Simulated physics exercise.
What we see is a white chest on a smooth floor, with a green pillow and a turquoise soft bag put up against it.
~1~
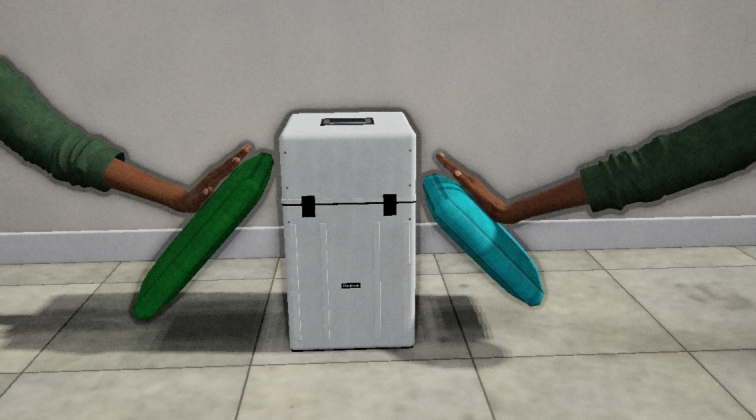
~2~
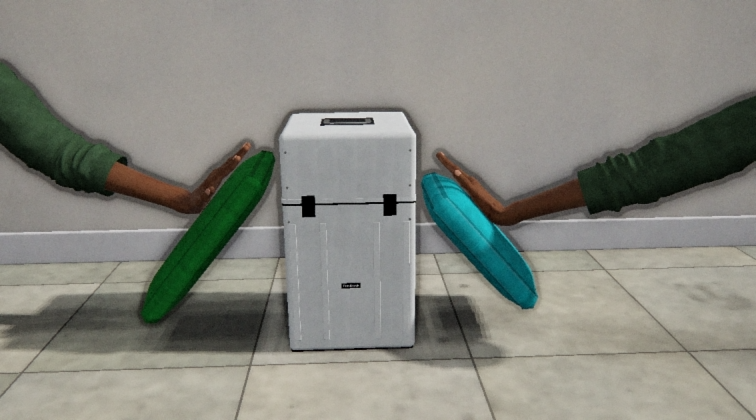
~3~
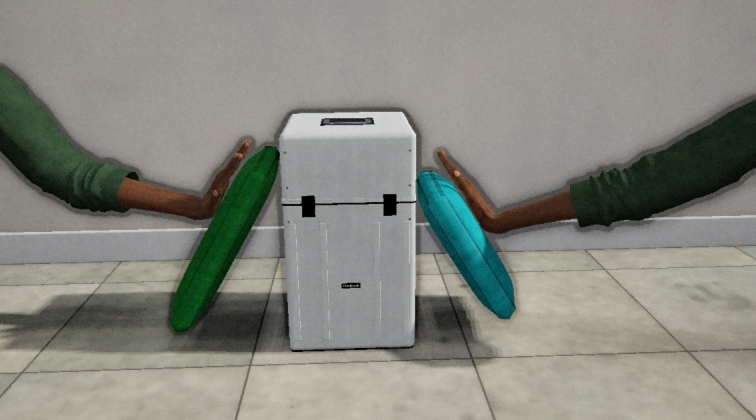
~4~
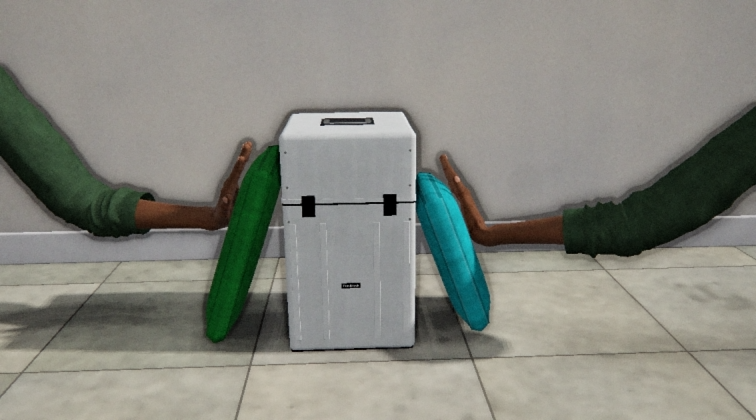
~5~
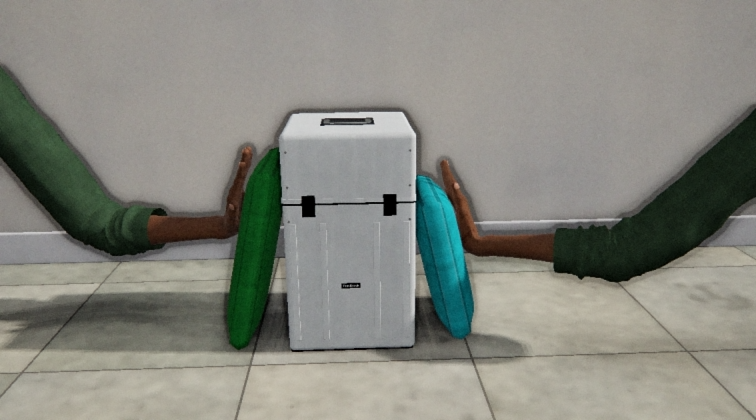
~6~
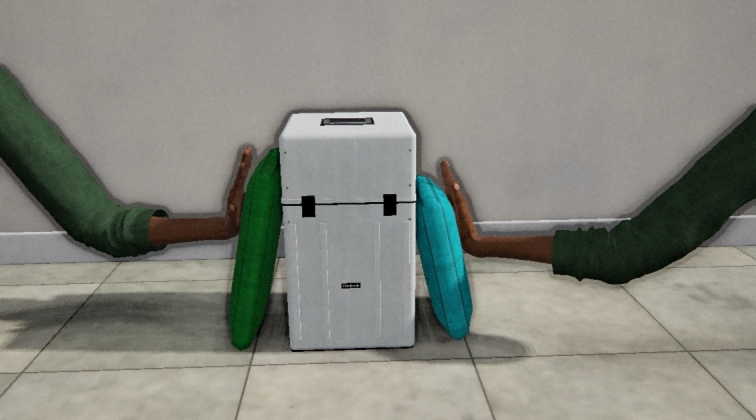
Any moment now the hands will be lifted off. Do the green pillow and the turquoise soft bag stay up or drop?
Green pillow: Stays up, turquoise soft bag: Stays up.
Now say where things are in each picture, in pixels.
The first picture shows pillow foot (140, 316), head (254, 185); soft bag foot (536, 301), head (441, 207).
The second picture shows pillow foot (149, 319); soft bag foot (530, 304).
The third picture shows pillow foot (179, 328); soft bag foot (507, 315).
The fourth picture shows pillow foot (215, 338); soft bag foot (479, 327).
The fifth picture shows pillow foot (239, 345); soft bag foot (460, 334).
The sixth picture shows pillow foot (242, 345), head (267, 178), almost upright; soft bag foot (459, 335), head (430, 206), almost upright.
Then, 0.32 s later than the last view, pillow against the side near (261, 245); soft bag against the side near (439, 256).
Finally, pillow against the side near (261, 245); soft bag against the side near (438, 256). The green pillow holds its lean and the turquoise soft bag remains propped up.
